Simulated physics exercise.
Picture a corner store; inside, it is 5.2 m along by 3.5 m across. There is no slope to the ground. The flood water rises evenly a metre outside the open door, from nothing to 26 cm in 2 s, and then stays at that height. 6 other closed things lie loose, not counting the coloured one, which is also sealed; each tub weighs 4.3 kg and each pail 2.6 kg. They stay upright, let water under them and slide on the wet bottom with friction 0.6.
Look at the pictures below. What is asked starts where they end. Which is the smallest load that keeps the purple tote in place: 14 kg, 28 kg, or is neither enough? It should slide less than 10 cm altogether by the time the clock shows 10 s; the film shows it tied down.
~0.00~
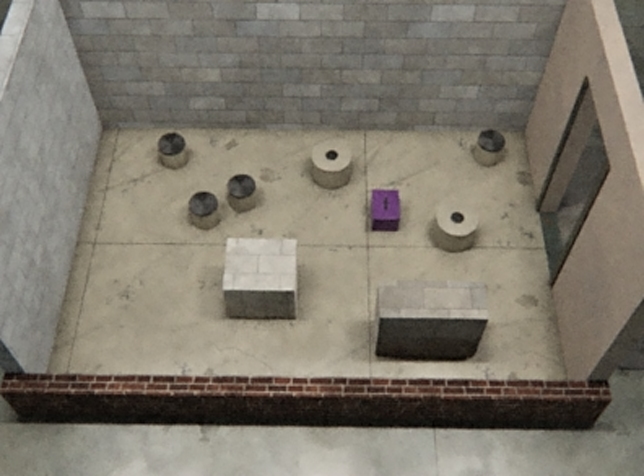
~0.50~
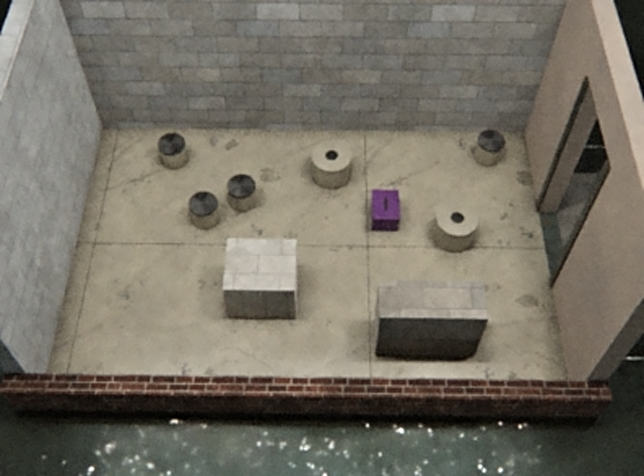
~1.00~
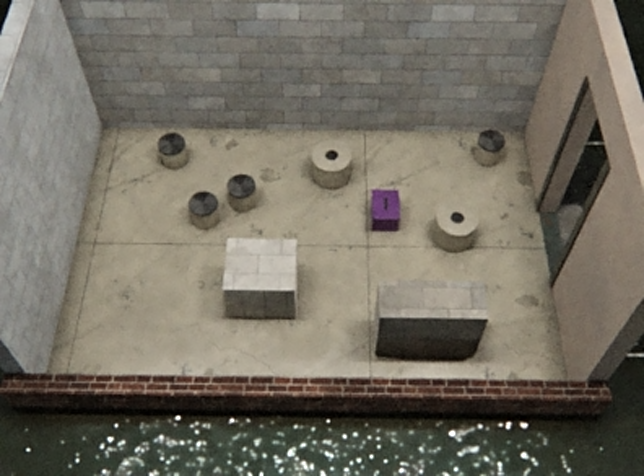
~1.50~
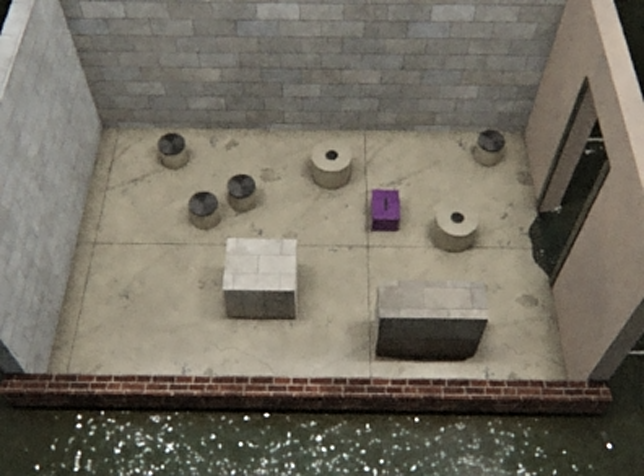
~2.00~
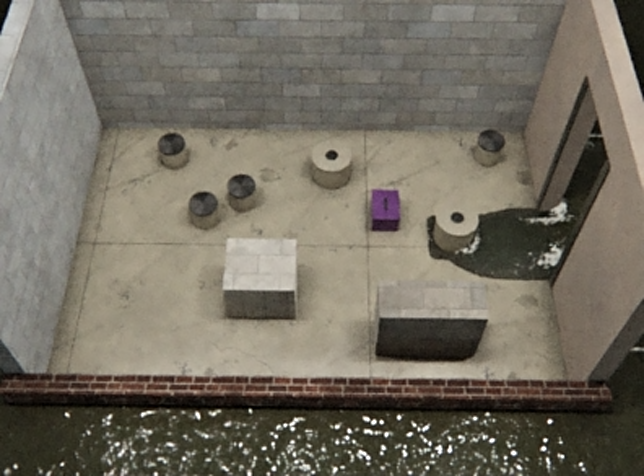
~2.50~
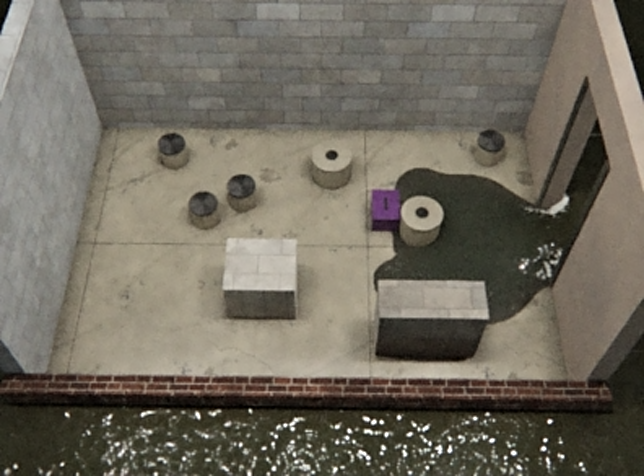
Watching this, only the bigger ballast does the job.
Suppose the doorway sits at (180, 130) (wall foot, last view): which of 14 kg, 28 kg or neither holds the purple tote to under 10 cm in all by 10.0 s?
The light one suffices.
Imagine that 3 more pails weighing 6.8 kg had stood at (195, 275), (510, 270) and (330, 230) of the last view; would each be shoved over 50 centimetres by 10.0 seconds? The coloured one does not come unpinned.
Result, in turn - falls shy; exceeds it; falls shy.
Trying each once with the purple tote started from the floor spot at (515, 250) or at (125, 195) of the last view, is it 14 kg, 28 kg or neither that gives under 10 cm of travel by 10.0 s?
First try none suffices, second try the heavier suffices.
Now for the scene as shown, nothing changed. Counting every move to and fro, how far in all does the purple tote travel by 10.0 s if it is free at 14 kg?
It covers about 60 cm altogether.
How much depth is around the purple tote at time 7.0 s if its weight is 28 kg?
Around 7 cm.
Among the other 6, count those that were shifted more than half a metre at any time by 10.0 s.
My count gives 5.
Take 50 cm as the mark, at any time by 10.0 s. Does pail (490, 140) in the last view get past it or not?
Verdict for this one: Under half a metre.
After 3.5 s the purple tote would be 22 cm from its start with 14 kg and 0 cm from its start with 28 kg; 7 cm of water round it then.
After 4.5 s the purple tote would be 43 cm from its start with 14 kg and 0 cm from its start with 28 kg; 5 cm of water round it then.
After 7.0 s the purple tote would be 43 cm from its start with 14 kg and 0 cm from its start with 28 kg; 7 cm of water round it then.
After 10.0 s the purple tote would be 60 cm from its start with 14 kg and 0 cm from its start with 28 kg; 9 cm of water round it then.
